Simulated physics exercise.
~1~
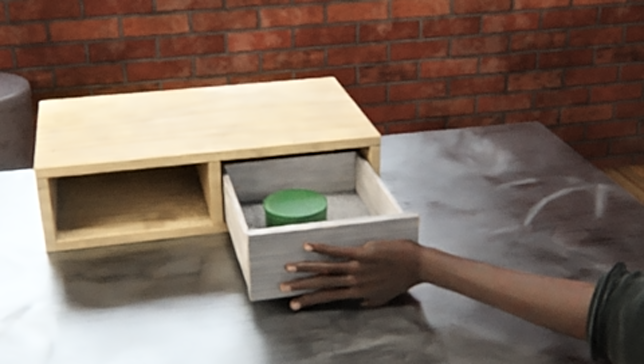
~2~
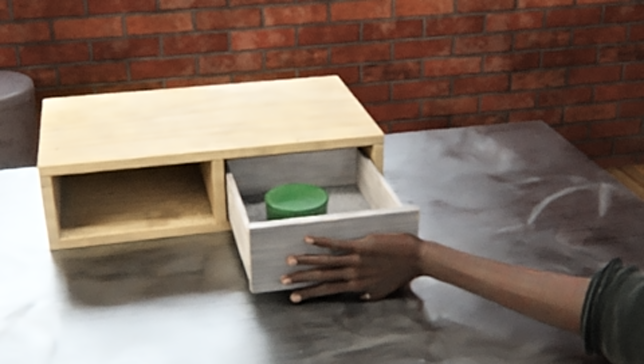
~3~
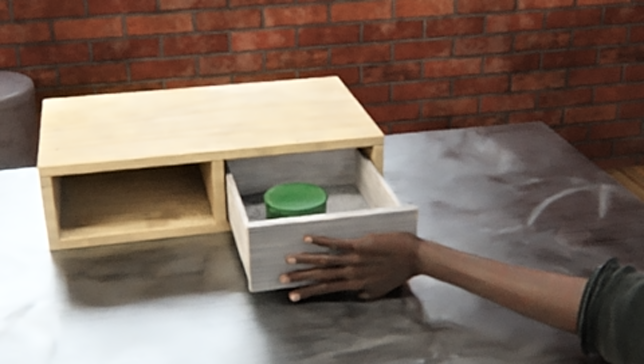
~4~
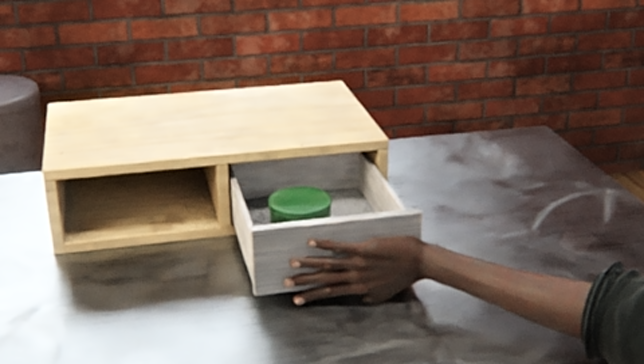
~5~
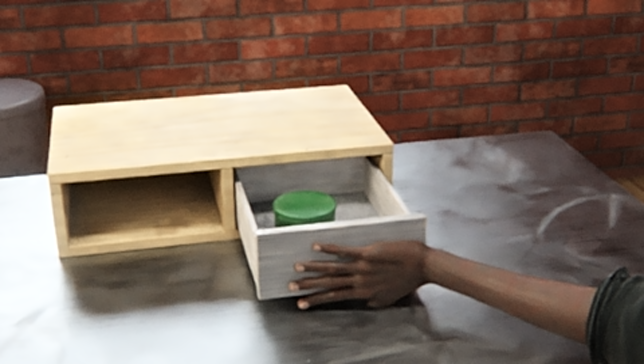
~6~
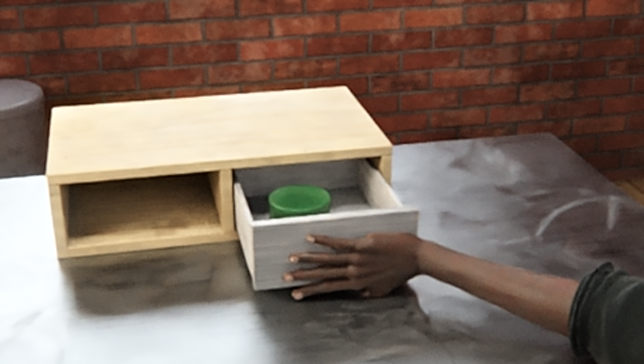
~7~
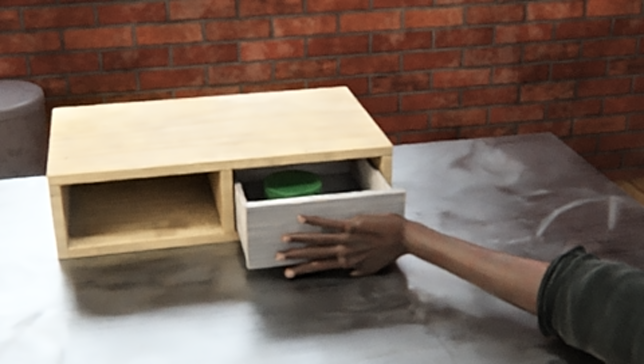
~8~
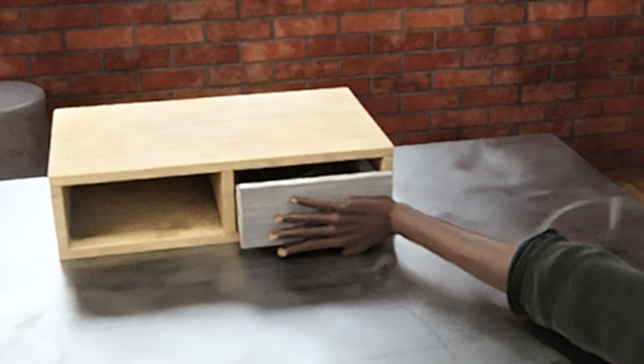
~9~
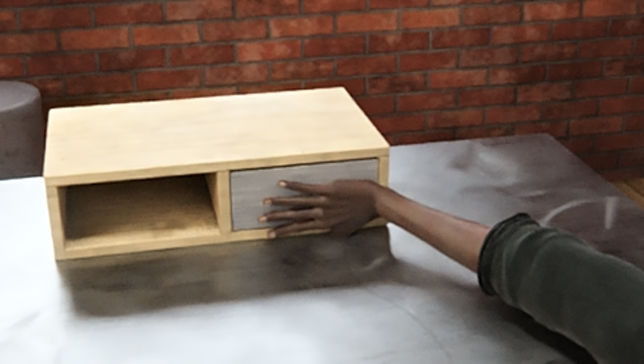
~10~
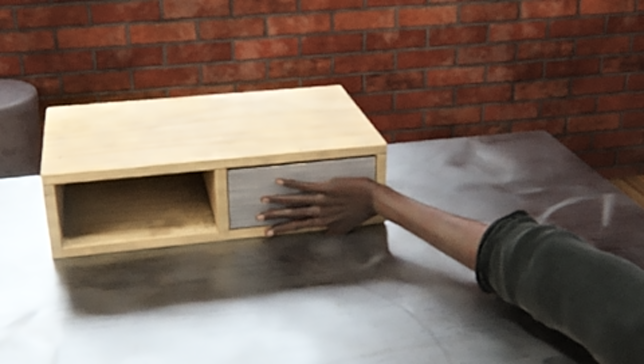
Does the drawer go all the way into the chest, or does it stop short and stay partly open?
The drawer goes all the way in and shuts flush with the front of the chest, with the hand still against it.
Pale drawer holding a green tub sliding into a wooden chest as a hand pushes its front, ending fully shut.
